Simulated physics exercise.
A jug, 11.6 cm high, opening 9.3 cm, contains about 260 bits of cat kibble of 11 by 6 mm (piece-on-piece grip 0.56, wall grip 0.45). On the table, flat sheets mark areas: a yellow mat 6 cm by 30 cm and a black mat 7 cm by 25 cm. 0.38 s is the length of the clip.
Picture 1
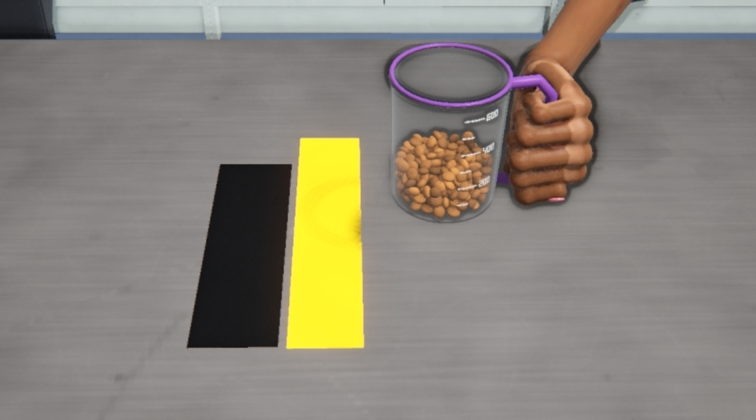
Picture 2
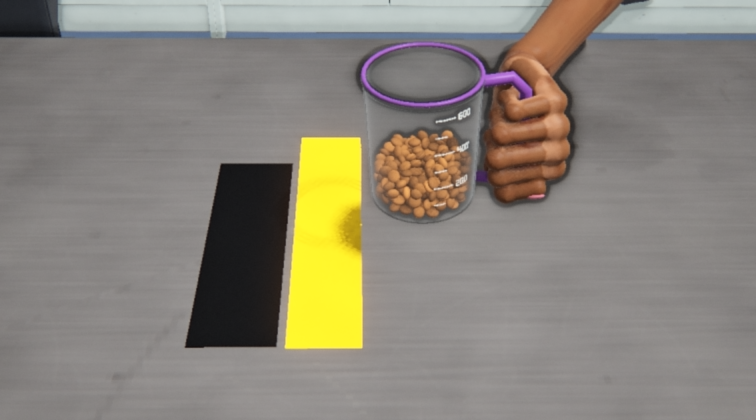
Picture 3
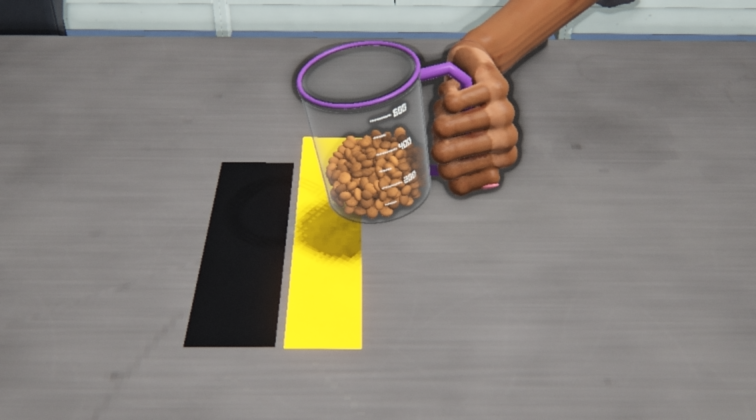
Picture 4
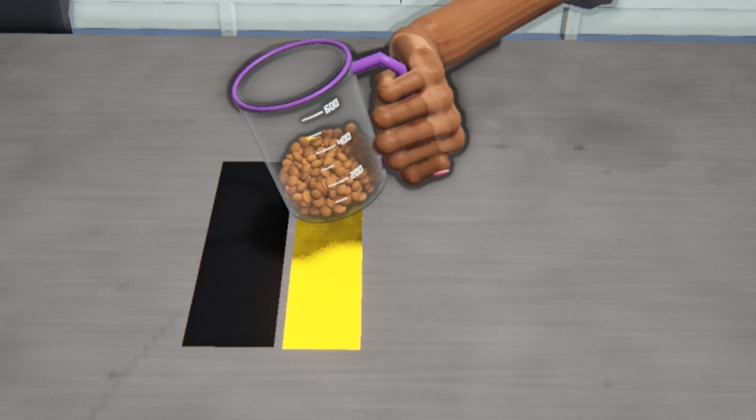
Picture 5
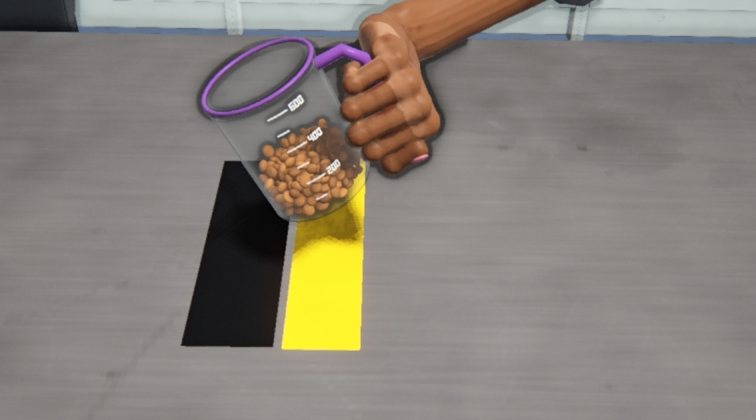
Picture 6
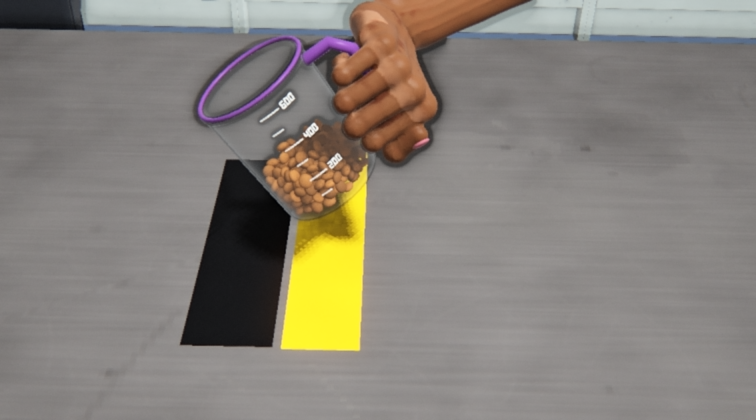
On a grey tabletop, a hand holds a clear jug with a purple rim and handle, partly filled with brown kibble, moves it left over a yellow mat beside a black one, and tilts it gradually to the left.
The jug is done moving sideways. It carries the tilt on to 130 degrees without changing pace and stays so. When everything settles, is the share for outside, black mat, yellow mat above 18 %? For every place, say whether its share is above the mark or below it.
Going through them: Outside is above the mark; black mat is above the mark; yellow mat is below the mark.
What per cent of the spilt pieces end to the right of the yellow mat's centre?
0 %, roughly.
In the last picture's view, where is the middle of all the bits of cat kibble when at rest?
The centre lies near pixel (222, 240).
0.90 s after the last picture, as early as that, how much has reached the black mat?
I'd say around 15 percent.
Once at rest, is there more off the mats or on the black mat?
Outcome: Greater share on the black mat.
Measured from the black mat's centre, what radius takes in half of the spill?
That works out to some 6 cm.
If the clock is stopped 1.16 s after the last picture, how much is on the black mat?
Roughly 70 percent.
Then, 0.35 s after the last picture, tilt 69 degrees; jug 100 %; middle of all pieces on or above the table near (334, 151).
Then, 0.64 s after the last picture, tilt 98 degrees; jug 100 %; middle of all pieces on or above the table near (329, 145).
Then, 0.90 s after the last picture, tilt 125 degrees; black mat 15 %, jug 80 %; middle of all pieces on or above the table near (294, 170).
Then, 1.16 s after the last picture, tilt 130 degrees; black mat 70 %, outside 25 %, jug 5 %; middle of all pieces on or above the table near (225, 232).
In the end, black mat 65 %, outside 35 %, yellow mat 5 %, jug 0 %.
